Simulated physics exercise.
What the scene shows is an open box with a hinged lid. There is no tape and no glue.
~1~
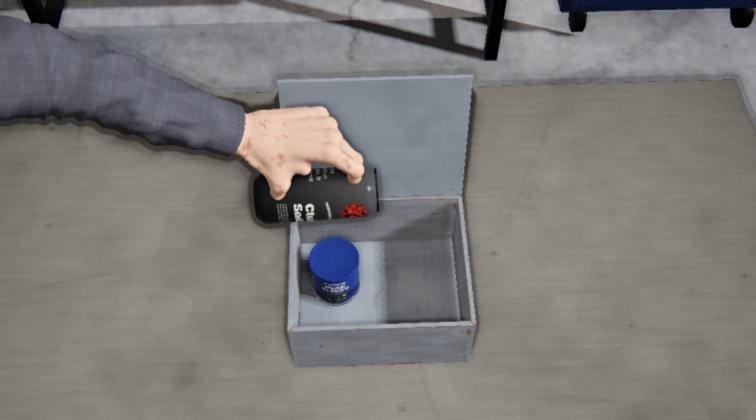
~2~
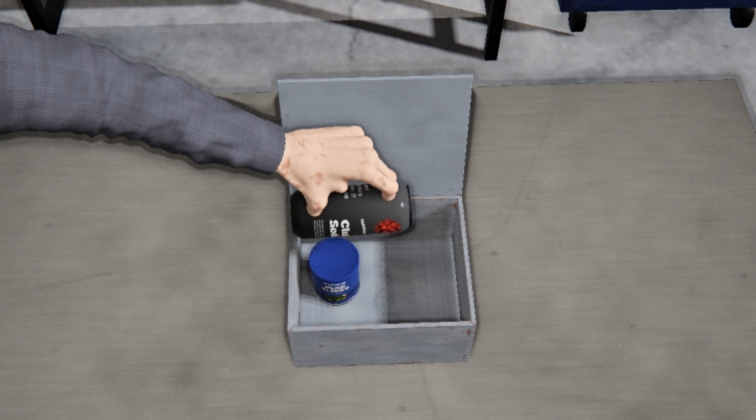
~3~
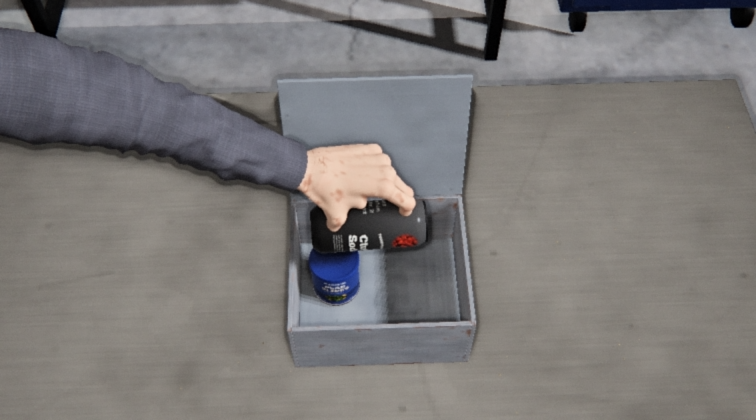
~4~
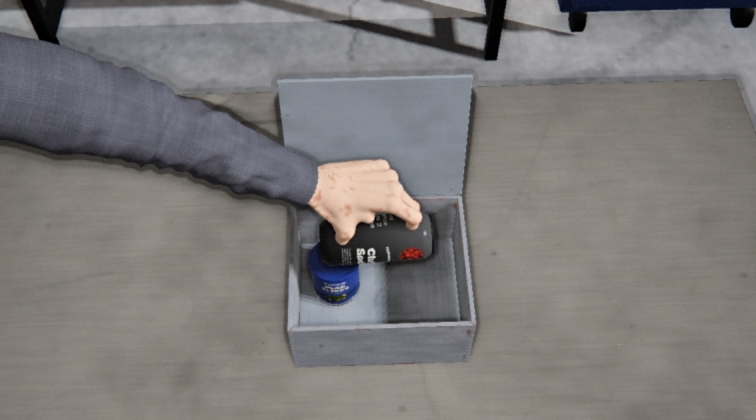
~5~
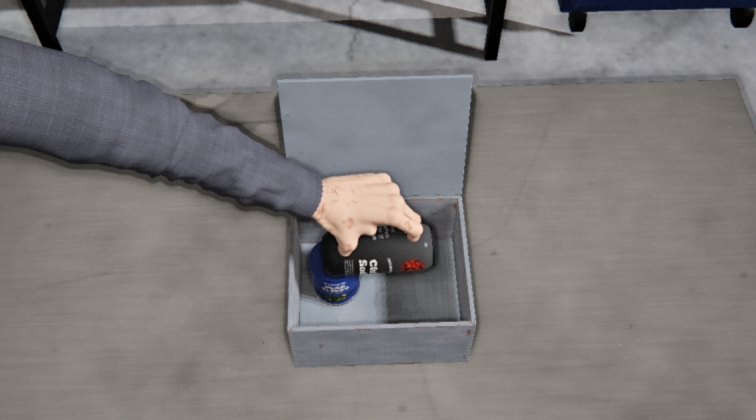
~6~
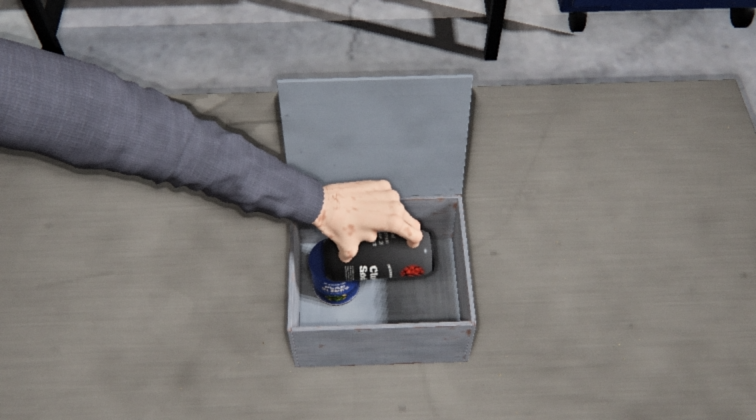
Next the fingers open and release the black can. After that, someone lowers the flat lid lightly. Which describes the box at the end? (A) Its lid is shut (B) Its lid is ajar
The answer is A.
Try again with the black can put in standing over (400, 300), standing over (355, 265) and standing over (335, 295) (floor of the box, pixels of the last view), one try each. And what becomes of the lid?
The first placement leaves the lid partly open, the second fully closed, and the third partly open.
Then, 0.60 s after the last picture, black can rolled about its own width near (368, 309).
Then, 1.60 s after the last picture, lid 57° above the rim; black can rolled about its own width near (364, 314).
Then, 1.90 s after the last picture, lid 20° above the rim; black can rolled about its own width near (365, 314).
At rest, lid shut; moved from the start, black can; blue tin in place. Seen from the same camera at the end, black can near (365, 315).
